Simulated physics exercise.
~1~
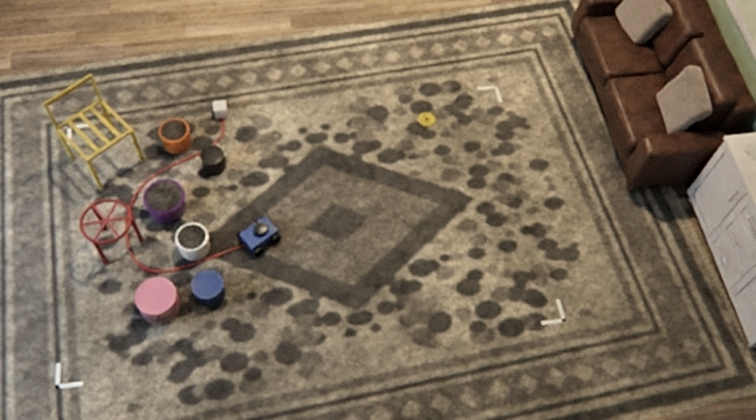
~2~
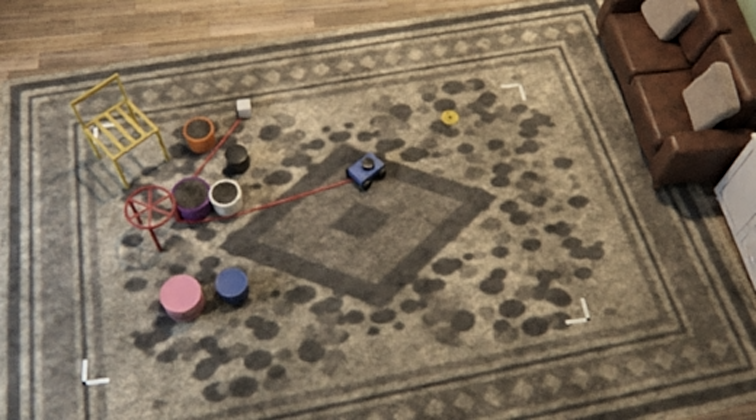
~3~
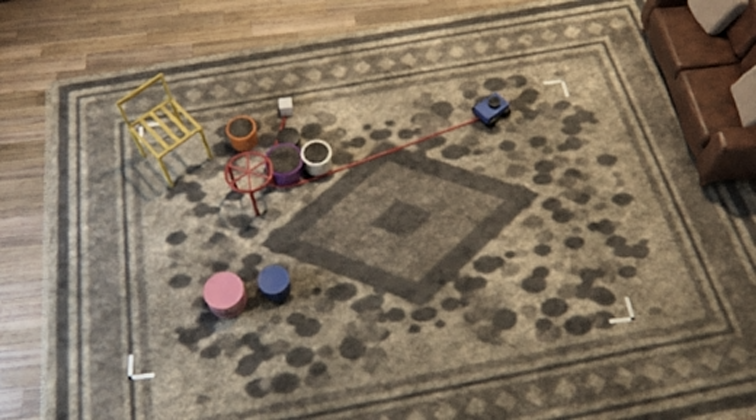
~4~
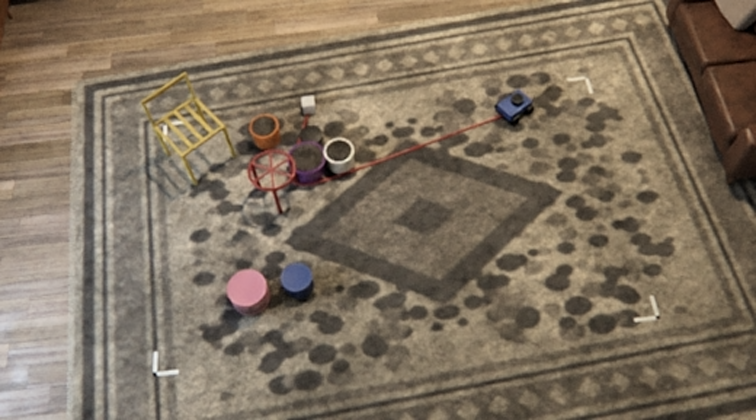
Small blue cart crossing a patterned rug toward the upper right, its red cord dragging a red stool and several pots along.
